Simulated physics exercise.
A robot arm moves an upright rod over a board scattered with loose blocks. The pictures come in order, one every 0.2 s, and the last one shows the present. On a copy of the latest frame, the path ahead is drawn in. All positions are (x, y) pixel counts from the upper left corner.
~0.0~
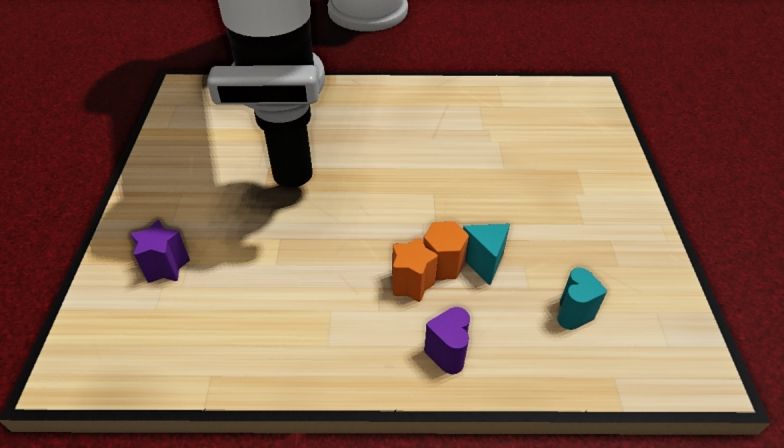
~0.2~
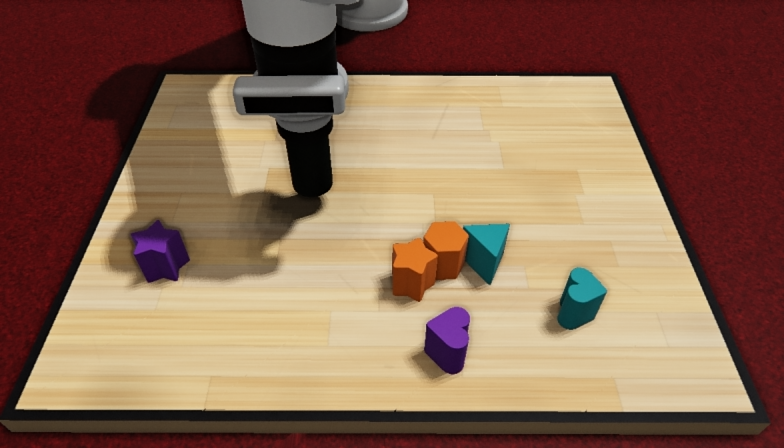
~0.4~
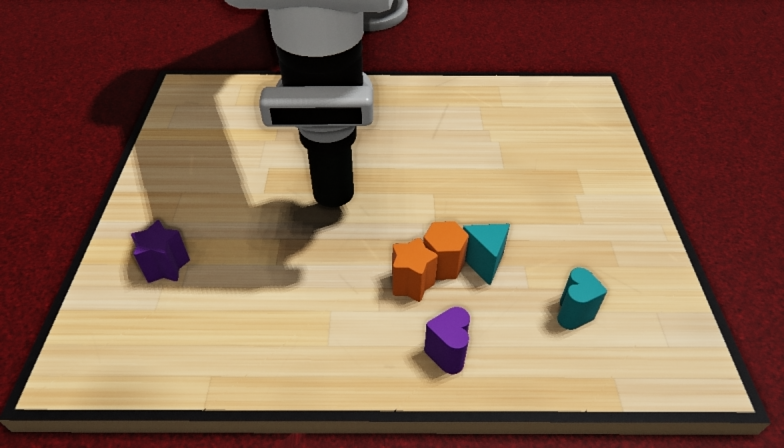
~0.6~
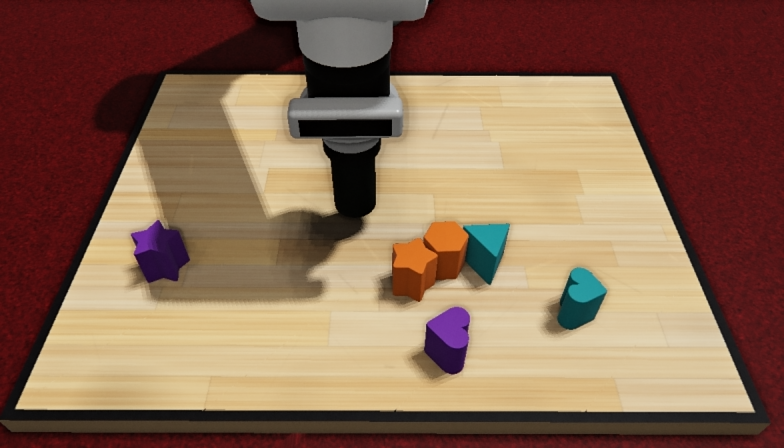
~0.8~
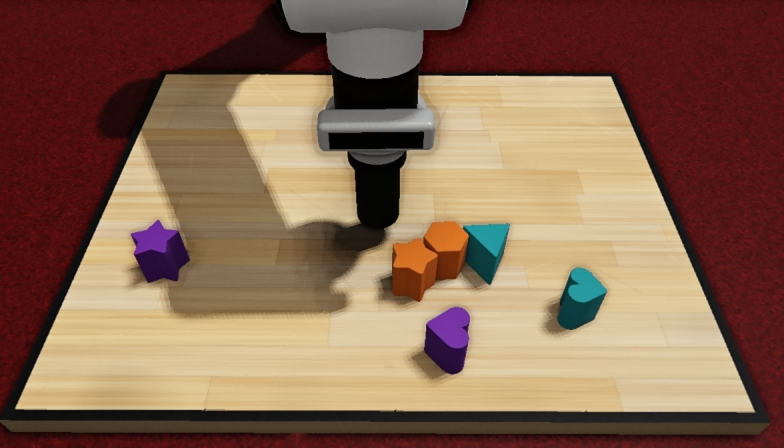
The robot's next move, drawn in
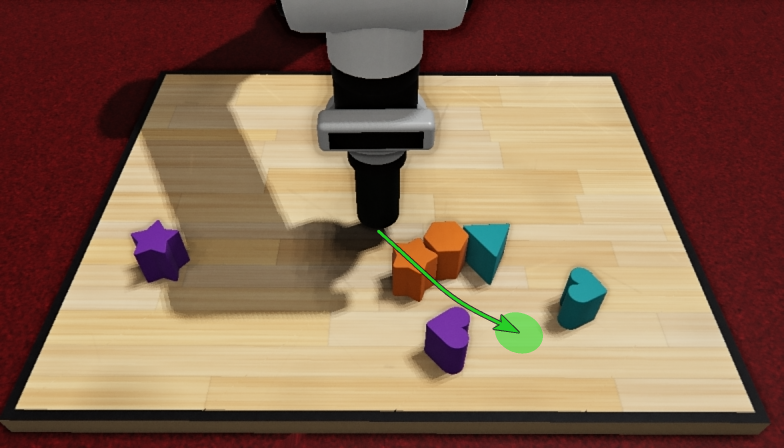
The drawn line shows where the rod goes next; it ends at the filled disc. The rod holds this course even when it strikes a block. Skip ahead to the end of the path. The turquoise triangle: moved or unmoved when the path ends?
It gets pushed out of place.
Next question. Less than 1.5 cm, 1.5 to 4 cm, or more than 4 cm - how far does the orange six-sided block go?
That one ends up more than 4 cm from where it is now.
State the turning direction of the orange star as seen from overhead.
Spins clockwise.
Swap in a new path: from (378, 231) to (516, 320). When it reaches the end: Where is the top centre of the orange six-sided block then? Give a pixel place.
It will likely be found at (571, 292).
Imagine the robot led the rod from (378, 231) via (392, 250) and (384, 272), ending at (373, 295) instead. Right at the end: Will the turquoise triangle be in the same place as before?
In short: Yes.
Drawn move, from (378, 231) over (417, 266) and (461, 302) to (519, 332).
The first path, step by step. One third of the way, rod (418, 249); orange star (422, 269), turned 15° clockwise; orange six-sided block (461, 241), turned 25° anticlockwise; turquoise triangle (497, 234).
Two thirds of the way, rod (464, 286); orange star (440, 301), turned 60° clockwise; orange six-sided block (506, 259), turned 90° anticlockwise; purple heart block (452, 339); turquoise triangle (517, 234), turned 25° anticlockwise.
At the end, rod (524, 316); orange star (442, 302), turned 65° clockwise; orange six-sided block (530, 266), turned 145° anticlockwise; purple heart block (452, 342); turquoise triangle (519, 233), turned 30° anticlockwise.
